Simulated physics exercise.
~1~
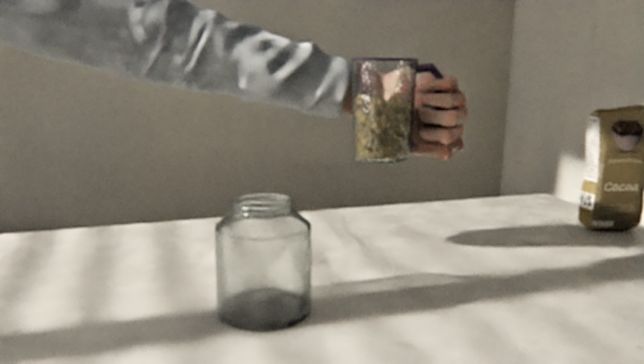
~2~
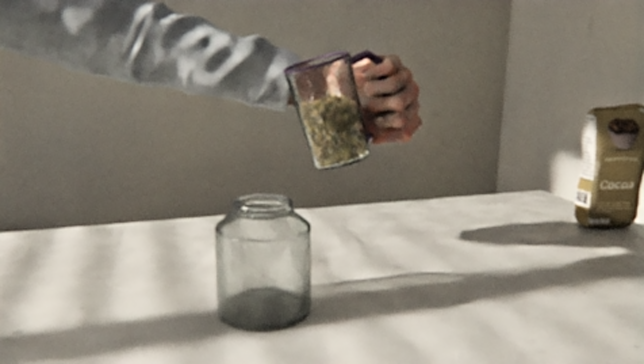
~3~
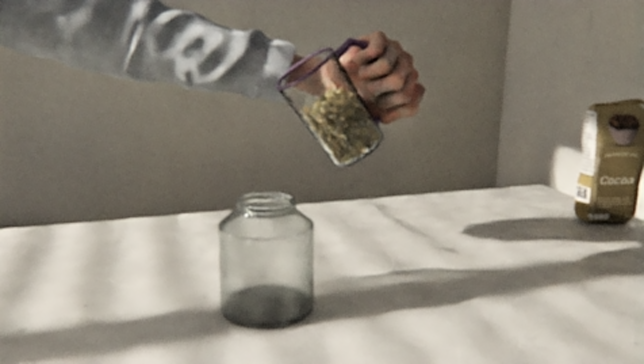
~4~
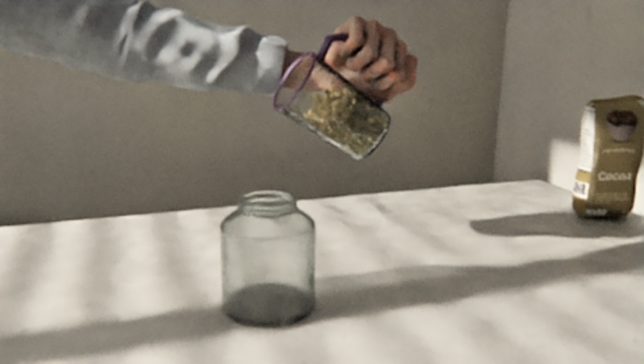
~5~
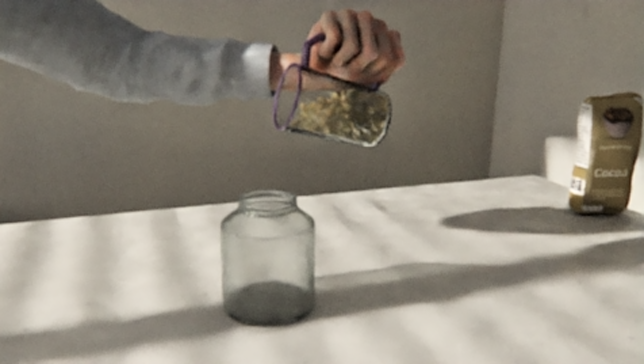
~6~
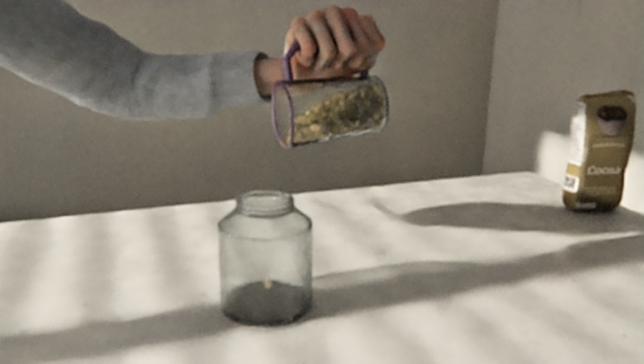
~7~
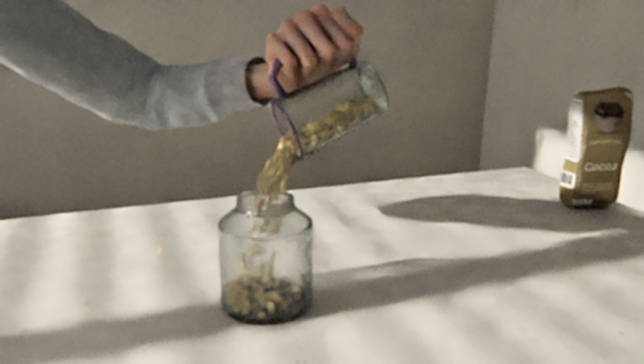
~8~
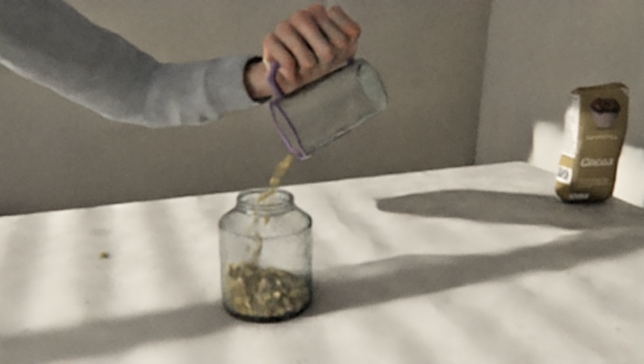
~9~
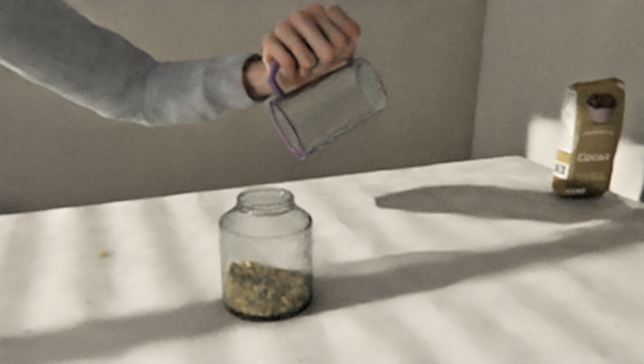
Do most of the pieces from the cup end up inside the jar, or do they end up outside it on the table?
Most of the pieces end up inside the jar, where they settle in a heap at the bottom. Hardly any land on the table, and the cup looks empty.
